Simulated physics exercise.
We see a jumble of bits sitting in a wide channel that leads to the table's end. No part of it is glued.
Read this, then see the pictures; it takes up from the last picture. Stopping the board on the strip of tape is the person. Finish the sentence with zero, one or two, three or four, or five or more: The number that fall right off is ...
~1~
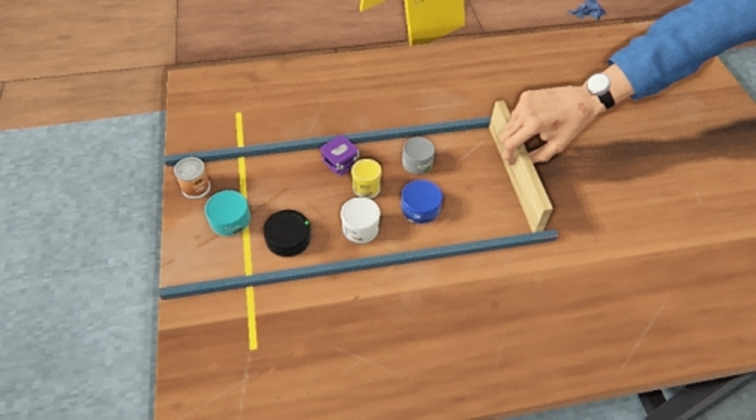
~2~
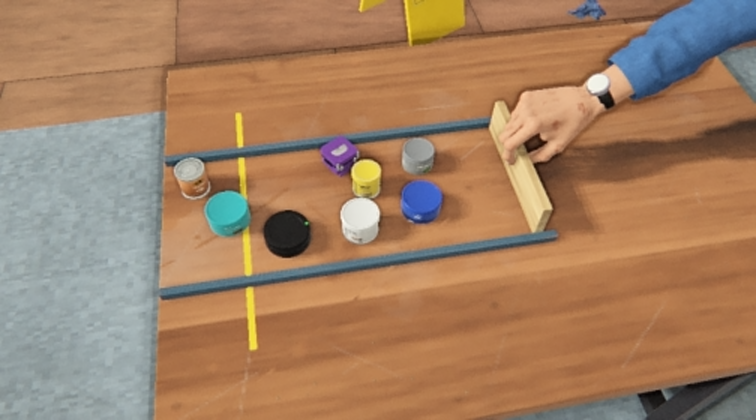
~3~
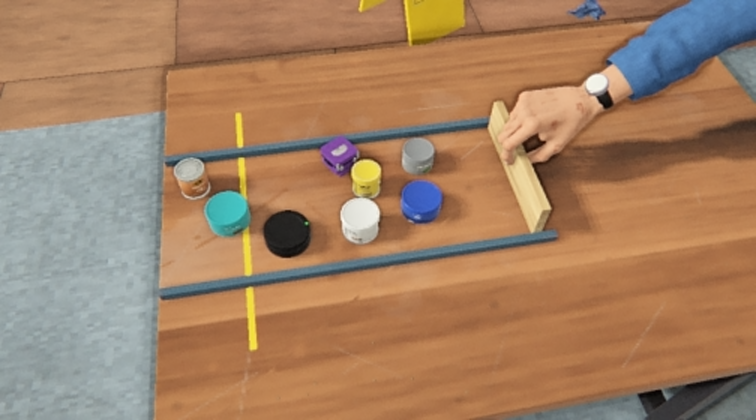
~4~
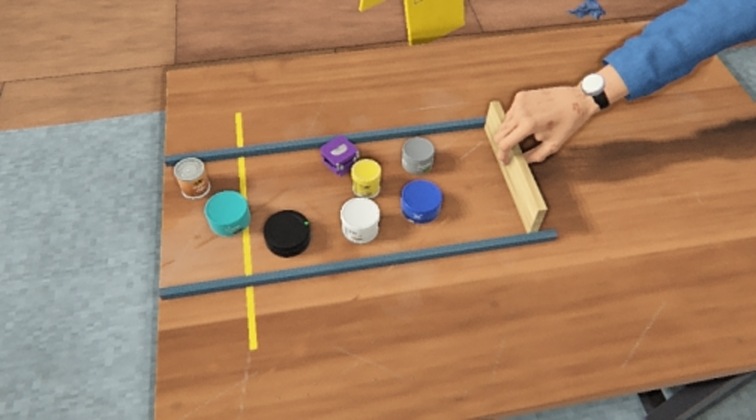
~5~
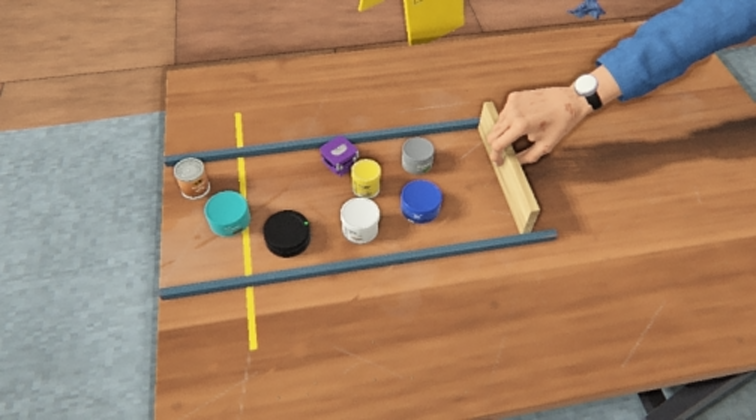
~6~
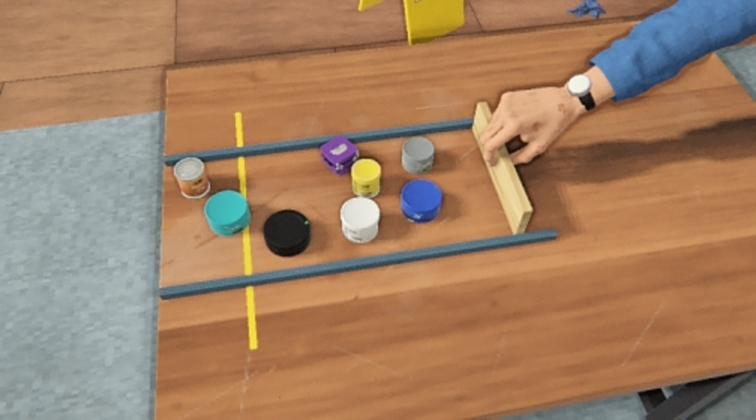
The number that fall right off is zero.
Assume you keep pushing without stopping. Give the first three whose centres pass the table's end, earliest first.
Orange tin, black lid, turquoise tub.
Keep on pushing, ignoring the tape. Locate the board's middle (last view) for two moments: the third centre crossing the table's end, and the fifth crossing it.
I'd say close to (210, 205), and after that close to (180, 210).
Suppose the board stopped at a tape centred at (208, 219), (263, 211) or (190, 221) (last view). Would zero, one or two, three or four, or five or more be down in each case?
Going through the tapes in order, the count is either three or four, then none at all, then 3 or 4.
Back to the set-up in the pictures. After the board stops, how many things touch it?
Looks like 4 of them, all told.
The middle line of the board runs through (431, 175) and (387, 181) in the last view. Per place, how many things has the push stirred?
I count 2 first and 5 after.
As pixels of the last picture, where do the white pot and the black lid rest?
You'll find the first one at (227, 258) and the second at (186, 253).
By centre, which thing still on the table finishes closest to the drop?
It would be the orange tin, I'd say.
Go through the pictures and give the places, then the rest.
Orange tin (193, 178); turquoise tub (229, 214); black lid (288, 233); board (518, 165); tape (245, 214), in the first picture.
Turquoise tub (228, 214); yellow pot (366, 180), in the second picture.
Black lid (287, 234); blue tub (421, 202), in the third picture.
Orange tin (193, 179); grey tub (418, 156), in the fourth picture.
Turquoise tub (228, 214); white pot (360, 221), in the fifth picture.
Orange tin (193, 179); turquoise tub (228, 214); black lid (287, 233); board (500, 166); tape (245, 214), in the sixth picture.
Soon after, none off yet; orange tin at rest near (193, 179); turquoise tub at rest near (228, 214); black lid at rest near (287, 233).
After that, none off yet; orange tin at rest near (193, 179); turquoise tub at rest near (228, 214); black lid at rest near (279, 234).
And then, none off yet; orange tin at rest near (193, 179); turquoise tub moving near (225, 211); black lid displaced about its own width near (235, 247).
In the end, the number that fall off is zero.
